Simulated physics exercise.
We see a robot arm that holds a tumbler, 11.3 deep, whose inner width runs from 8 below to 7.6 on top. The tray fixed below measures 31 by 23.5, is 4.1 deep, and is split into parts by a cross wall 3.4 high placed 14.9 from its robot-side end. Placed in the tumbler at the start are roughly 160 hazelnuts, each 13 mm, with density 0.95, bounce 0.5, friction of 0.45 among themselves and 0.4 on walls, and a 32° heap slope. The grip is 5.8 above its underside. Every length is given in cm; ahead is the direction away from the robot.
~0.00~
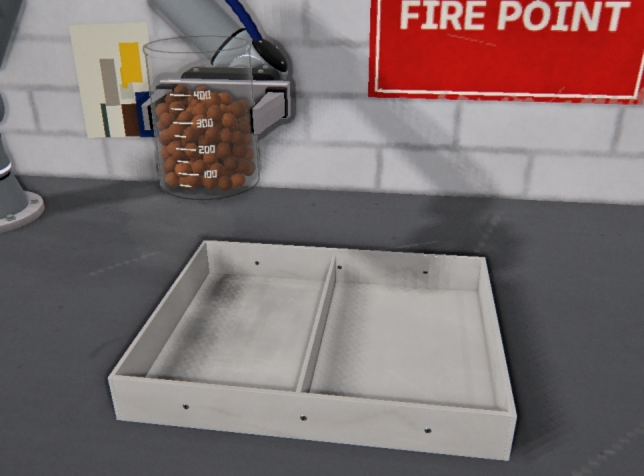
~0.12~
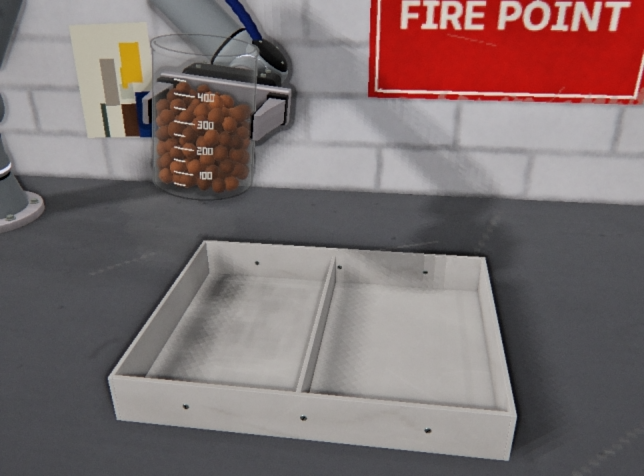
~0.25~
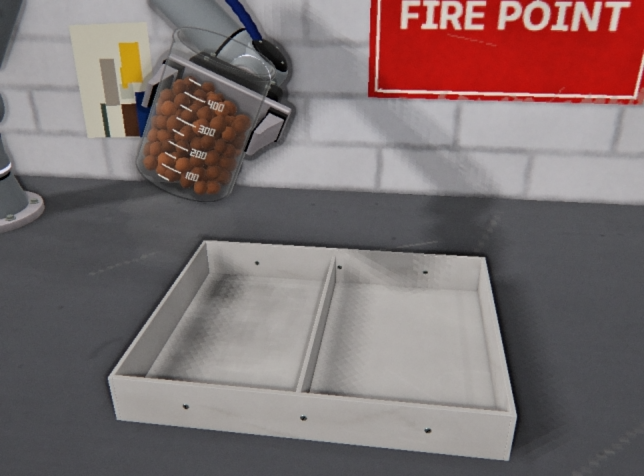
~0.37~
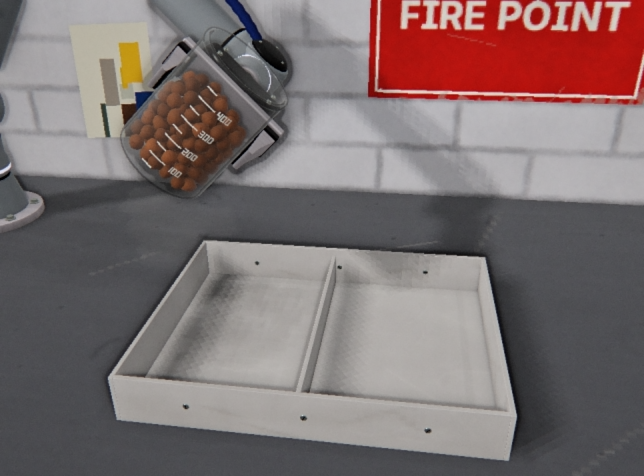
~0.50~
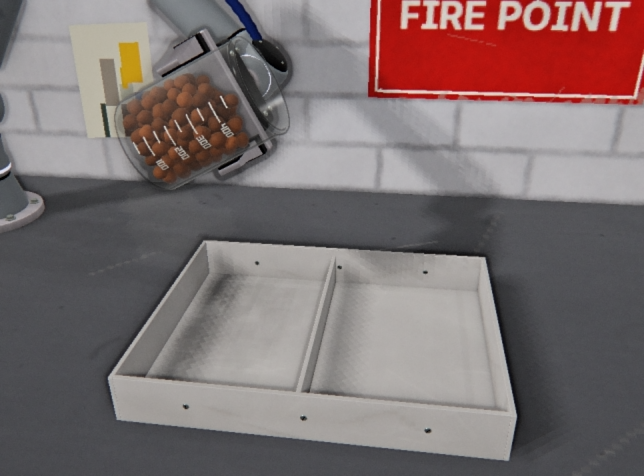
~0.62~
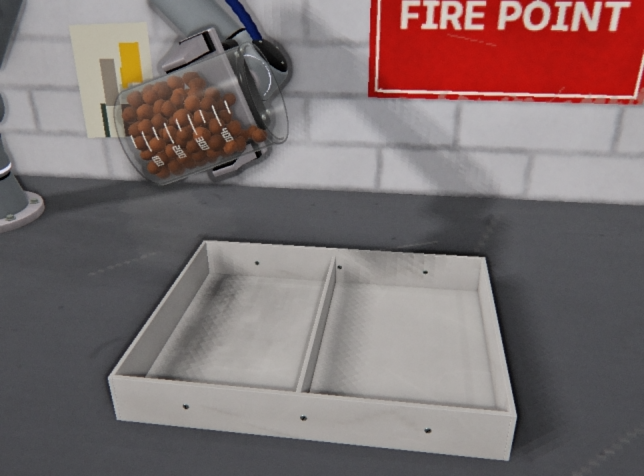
At the start, a robot arm holds a clear tumbler of brown hazelnuts upright behind an empty, divided white tray on a grey surface. The arm then tilts the tumbler steadily until it leans far over, its mouth toward the right, and the nuts shift inside toward the lower side.
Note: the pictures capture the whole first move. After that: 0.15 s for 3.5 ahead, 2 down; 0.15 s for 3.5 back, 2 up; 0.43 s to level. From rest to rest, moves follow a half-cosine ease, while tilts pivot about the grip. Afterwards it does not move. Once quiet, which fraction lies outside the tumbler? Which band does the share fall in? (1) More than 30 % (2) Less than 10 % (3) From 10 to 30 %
Answer: 2.
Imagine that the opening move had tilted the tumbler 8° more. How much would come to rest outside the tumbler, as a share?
About 5 percent.
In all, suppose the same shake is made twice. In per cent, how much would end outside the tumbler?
Then roughly 5 percent.
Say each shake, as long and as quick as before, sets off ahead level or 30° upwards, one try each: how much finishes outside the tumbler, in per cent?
It comes to around 5 per cent on the first try and around 5 per cent on the second.
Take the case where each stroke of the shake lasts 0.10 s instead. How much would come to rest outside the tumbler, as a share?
Then about 5 per cent.
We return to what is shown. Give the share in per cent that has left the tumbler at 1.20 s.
About 0 per cent.
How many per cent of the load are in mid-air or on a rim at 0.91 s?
Around 1 per cent of the load.
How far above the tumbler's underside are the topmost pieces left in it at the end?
Around 9.0 centimetres above the underside.
After 0.91 s, tilted 69° forward, highest piece 24 above the table; 156 in the tumbler, 2 in flight or on a rim.
After 1.20 s, tilted 18° forward, highest piece 27 above the table; 155 in the tumbler, 2 in the far-side part, 1 in the robot-side part.
After 1.55 s, level, highest piece 26 above the table; 155 in the tumbler, 2 in the far-side part, 1 in the robot-side part.
After 2.60 s, level, highest piece 26 above the table; 155 in the tumbler, 2 in the far-side part, 1 in the robot-side part.
In the end, 155 in the tumbler, 2 in the far-side part, 1 in the robot-side part. That is 2 % outside the tumbler.
